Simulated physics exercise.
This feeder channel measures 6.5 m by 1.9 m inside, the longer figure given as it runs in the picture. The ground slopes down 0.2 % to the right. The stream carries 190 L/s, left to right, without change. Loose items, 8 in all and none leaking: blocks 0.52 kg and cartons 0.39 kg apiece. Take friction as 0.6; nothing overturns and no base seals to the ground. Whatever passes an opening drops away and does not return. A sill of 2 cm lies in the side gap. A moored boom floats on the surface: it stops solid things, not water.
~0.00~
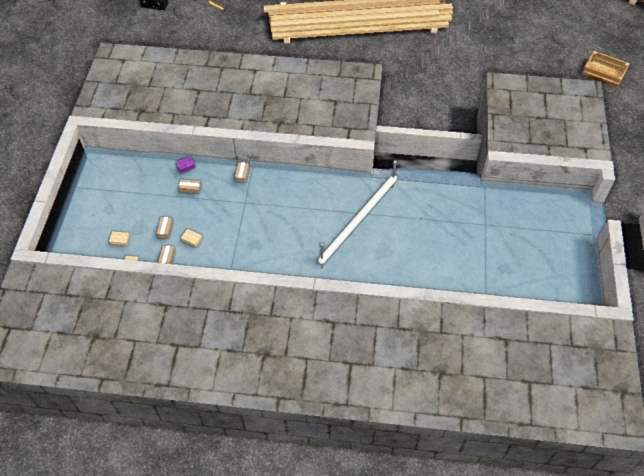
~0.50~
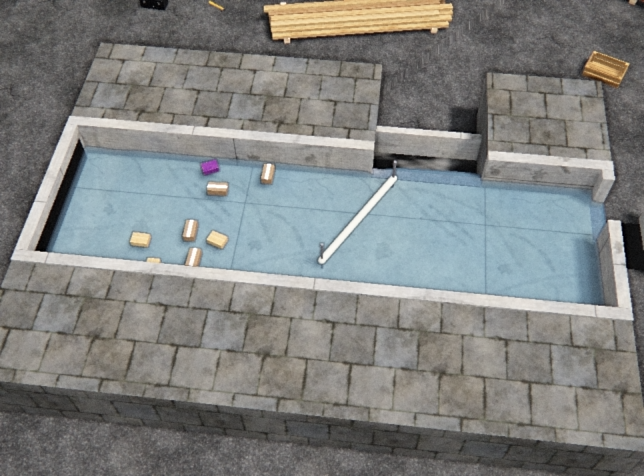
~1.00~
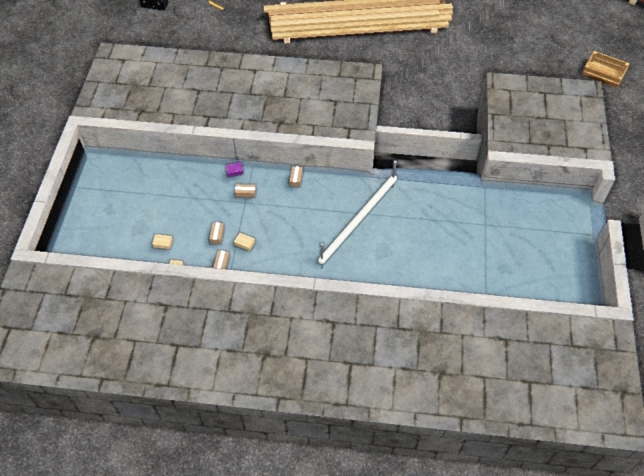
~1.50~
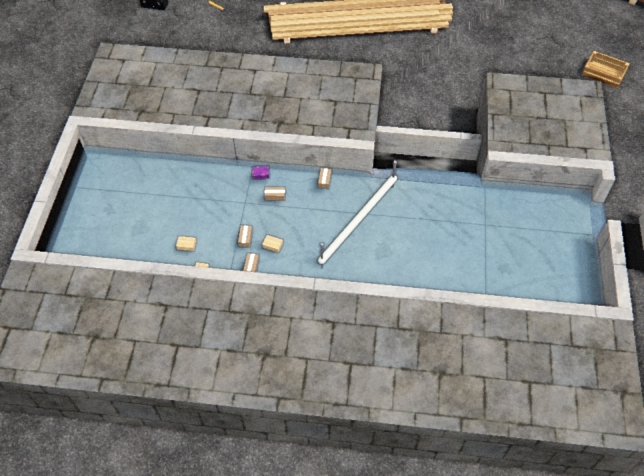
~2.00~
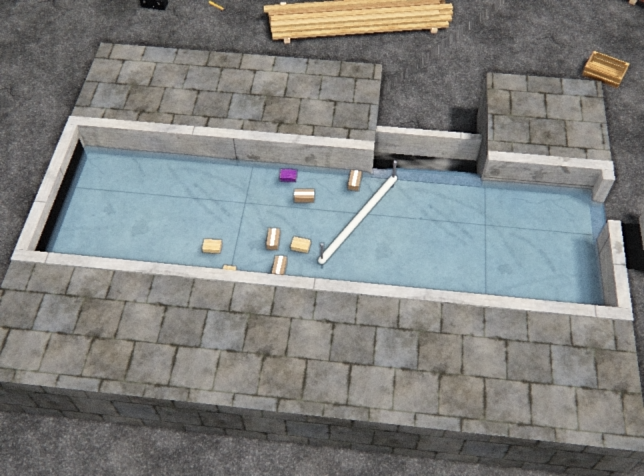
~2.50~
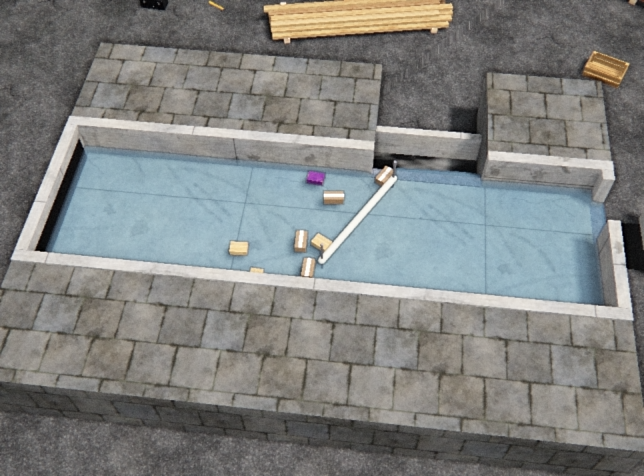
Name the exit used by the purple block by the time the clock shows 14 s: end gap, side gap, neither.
For the purple block, side gap.
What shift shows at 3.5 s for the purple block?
Roughly 250 cm by then.
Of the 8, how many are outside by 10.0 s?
5 of them.
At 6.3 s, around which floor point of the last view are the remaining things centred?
Near (391, 246).
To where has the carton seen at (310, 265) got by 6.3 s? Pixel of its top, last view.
Near (458, 292).
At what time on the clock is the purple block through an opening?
At about 4.0 s.
After 3.5 s the purple block is near (378, 179), 2.5 m from its start, afloat; 1 of 8 are out; 7 afloat.
After 6.3 s the purple block has gone out by the side gap; 3 of 8 are out; 5 afloat.
After 10.0 s the purple block has gone out by the side gap; 5 of 8 are out; 3 afloat.
After 14.0 s the purple block has gone out by the side gap; 8 of 8 are out; 0 afloat.
